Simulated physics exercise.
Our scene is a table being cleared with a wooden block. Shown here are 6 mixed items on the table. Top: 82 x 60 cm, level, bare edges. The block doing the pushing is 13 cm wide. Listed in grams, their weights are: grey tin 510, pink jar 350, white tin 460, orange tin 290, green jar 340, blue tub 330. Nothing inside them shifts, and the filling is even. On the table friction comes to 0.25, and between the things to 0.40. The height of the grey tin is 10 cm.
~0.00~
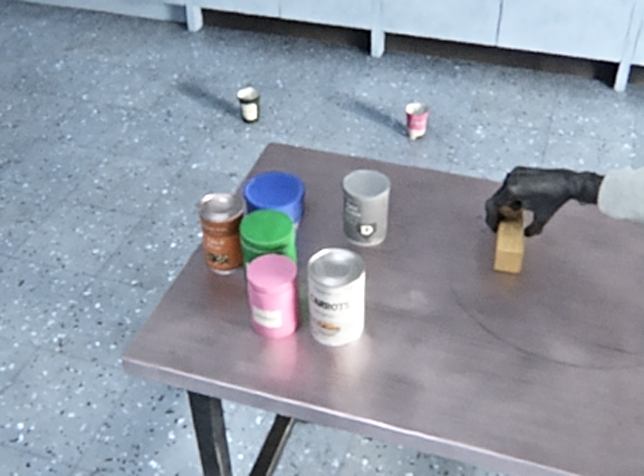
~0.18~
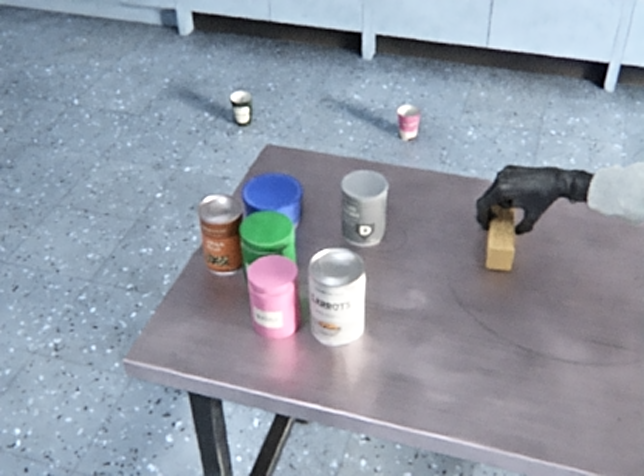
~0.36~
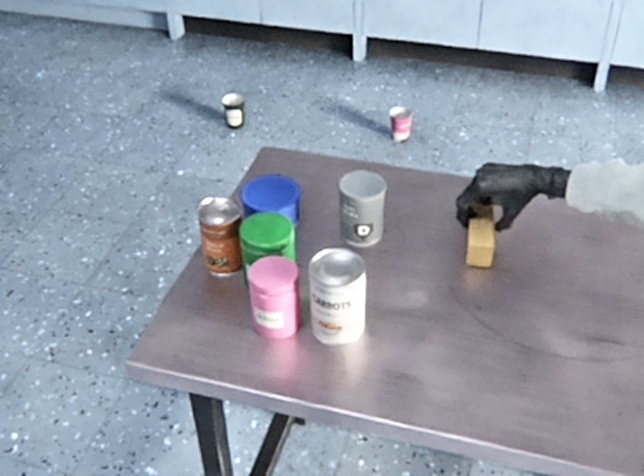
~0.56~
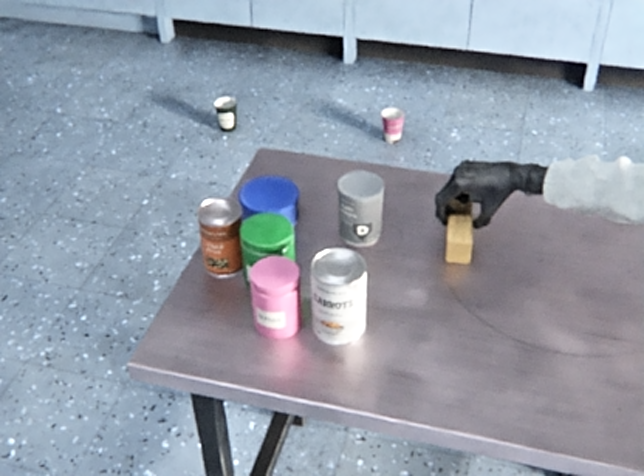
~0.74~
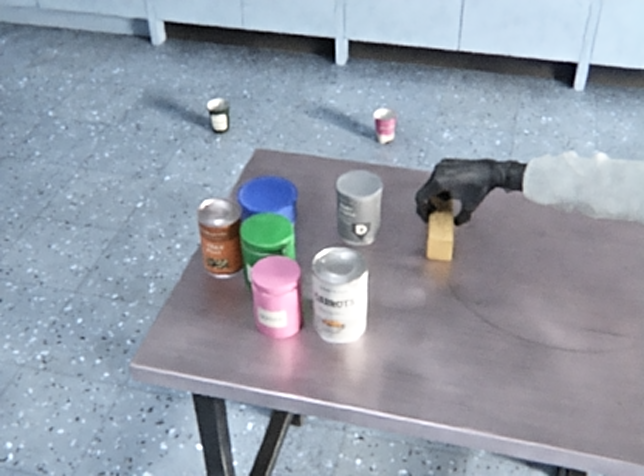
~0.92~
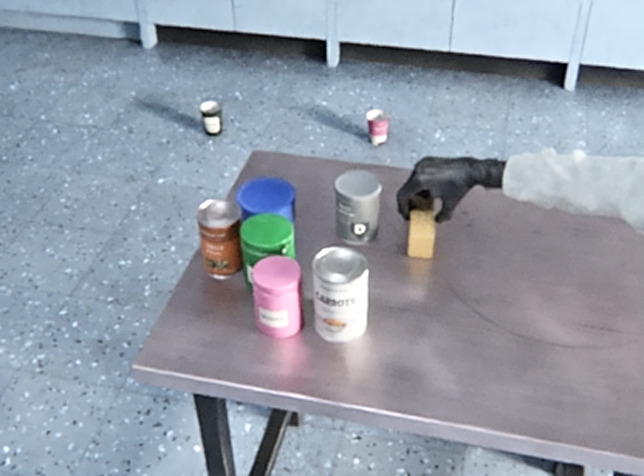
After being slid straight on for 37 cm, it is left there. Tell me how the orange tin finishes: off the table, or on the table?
Honestly, it never departs the tabletop.
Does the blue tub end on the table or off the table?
When everything stops, the blue tub is out of bounds.
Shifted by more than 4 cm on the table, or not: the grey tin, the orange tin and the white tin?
Here is how it goes: The grey tin moves off; next, the orange tin remains near its start; last, the white tin remains near its start.
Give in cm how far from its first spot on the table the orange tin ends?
I'd say about 0 cm between start and finish.
After 1.72 s, pusher on by 26 cm; grey tin moved 7 cm.
After 2.32 s, pusher on by 35 cm; grey tin moved 17 cm; blue tub moved 9 cm.
After 2.72 s, pusher on by 37 cm; blue tub now off the table; grey tin moved 19 cm.
After 2.92 s, pusher on by 37 cm; grey tin moved 19 cm.
In the end (3.1 s), off the table, blue tub; not toppled but over 4 cm from the start, grey tin; the other 4 under 4 cm from the start. At the end, from the last picture's camera, orange tin near (222, 239).
